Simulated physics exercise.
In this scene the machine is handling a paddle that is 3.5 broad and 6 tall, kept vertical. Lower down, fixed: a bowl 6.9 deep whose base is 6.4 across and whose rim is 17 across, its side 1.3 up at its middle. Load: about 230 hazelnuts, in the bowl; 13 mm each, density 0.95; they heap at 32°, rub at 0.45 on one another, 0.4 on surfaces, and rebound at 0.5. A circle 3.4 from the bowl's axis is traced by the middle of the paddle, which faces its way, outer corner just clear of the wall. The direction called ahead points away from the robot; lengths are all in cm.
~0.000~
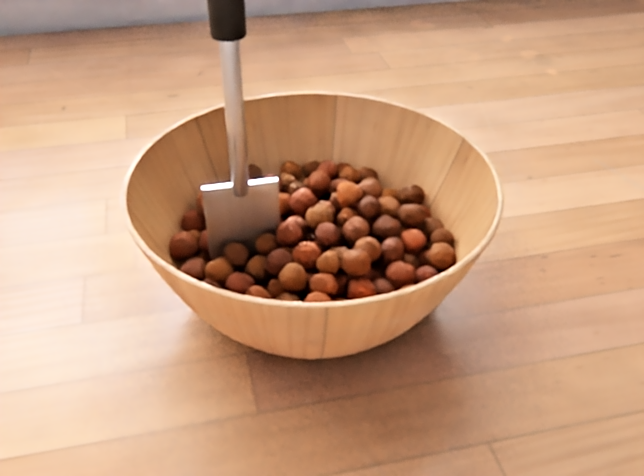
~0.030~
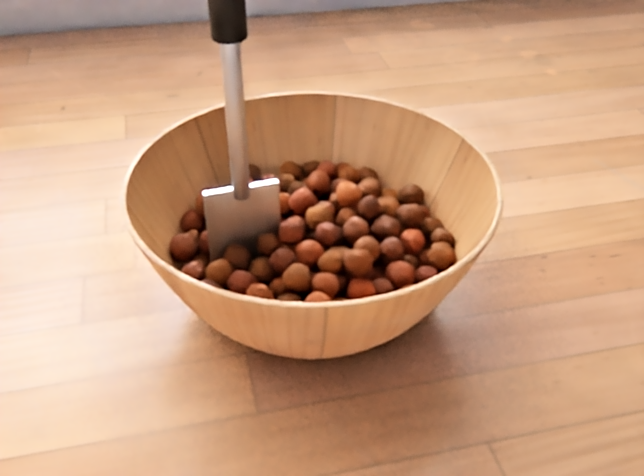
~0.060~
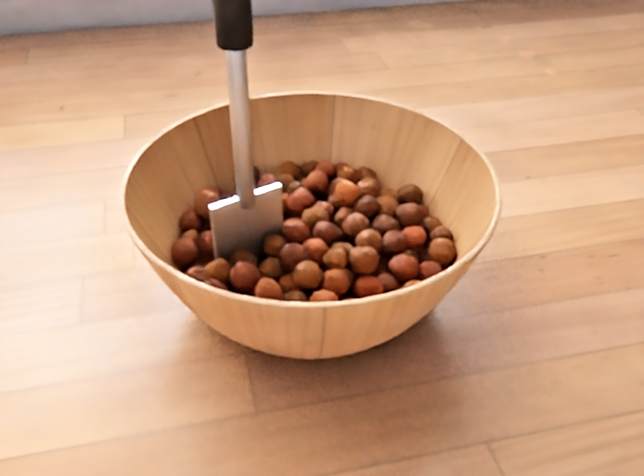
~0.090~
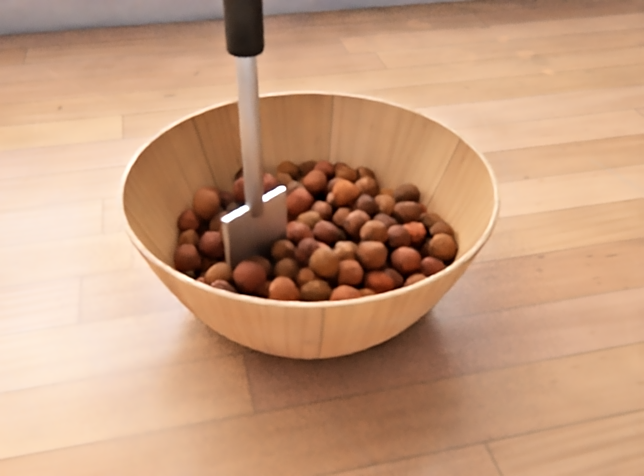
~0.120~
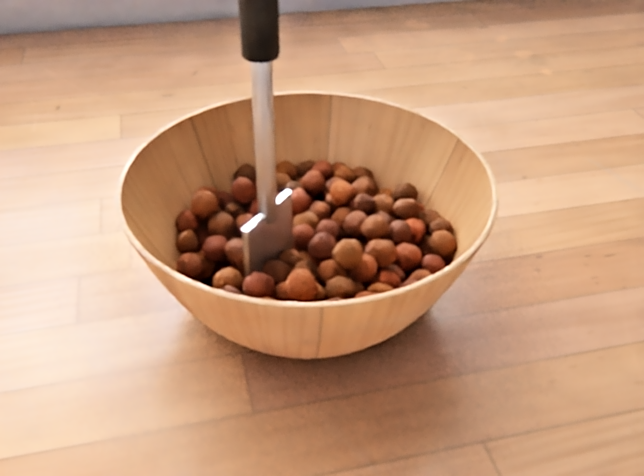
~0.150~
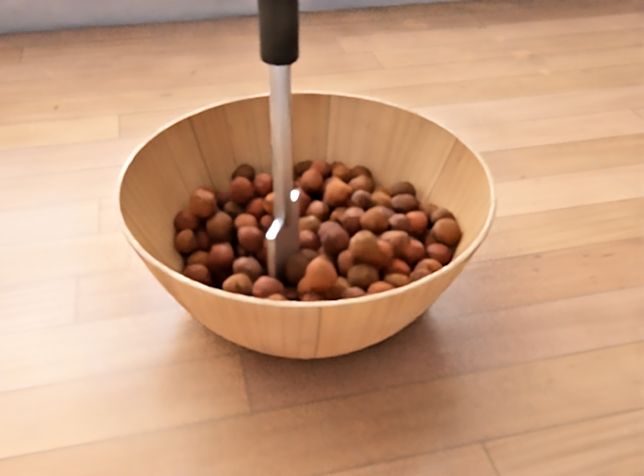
A pale wooden bowl half full of round reddish-brown nuts sits on a light plank floor, seen from above at an angle, with a grey strip along the top edge. A flat metal paddle with a black handle stands upright among the nuts at the bowl's left. It holds still briefly, then moves slowly right and toward the viewer, turning edge-on and nudging nearby nuts, while the view stays nearly steady.
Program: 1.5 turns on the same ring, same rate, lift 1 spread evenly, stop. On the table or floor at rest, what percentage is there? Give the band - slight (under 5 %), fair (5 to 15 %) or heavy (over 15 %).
Band: Slight.
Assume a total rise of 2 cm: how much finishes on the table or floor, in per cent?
I'd put it at about 0 per cent.
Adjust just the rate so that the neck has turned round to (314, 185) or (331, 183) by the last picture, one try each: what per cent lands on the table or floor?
Roughly 5 and 10 percent, in that order.
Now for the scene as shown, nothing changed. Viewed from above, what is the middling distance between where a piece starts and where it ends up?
About 7 centimetres.
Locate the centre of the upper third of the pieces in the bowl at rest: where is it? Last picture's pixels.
The centre is near pixel (346, 182).
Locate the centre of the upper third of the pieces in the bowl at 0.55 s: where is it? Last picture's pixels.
About (271, 145) in the last picture.
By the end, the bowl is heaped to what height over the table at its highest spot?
7.0 cm, roughly.
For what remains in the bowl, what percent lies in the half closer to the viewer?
Around 40 percent of it.
After 0.55 s, 249° round, highest piece 9 above the table; 231 in the bowl, 1 on the table or floor.
After 0.95 s, 77° round, highest piece 8 above the table; 227 in the bowl, 5 on the table or floor.
After 1.35 s, 180° round, highest piece 7 above the table; 226 in the bowl, 6 on the table or floor.
After 2.05 s, 180° round, highest piece 7 above the table; 226 in the bowl, 6 on the table or floor.
At rest, 226 in the bowl, 6 on the table or floor. That is 3 % on the table or floor.
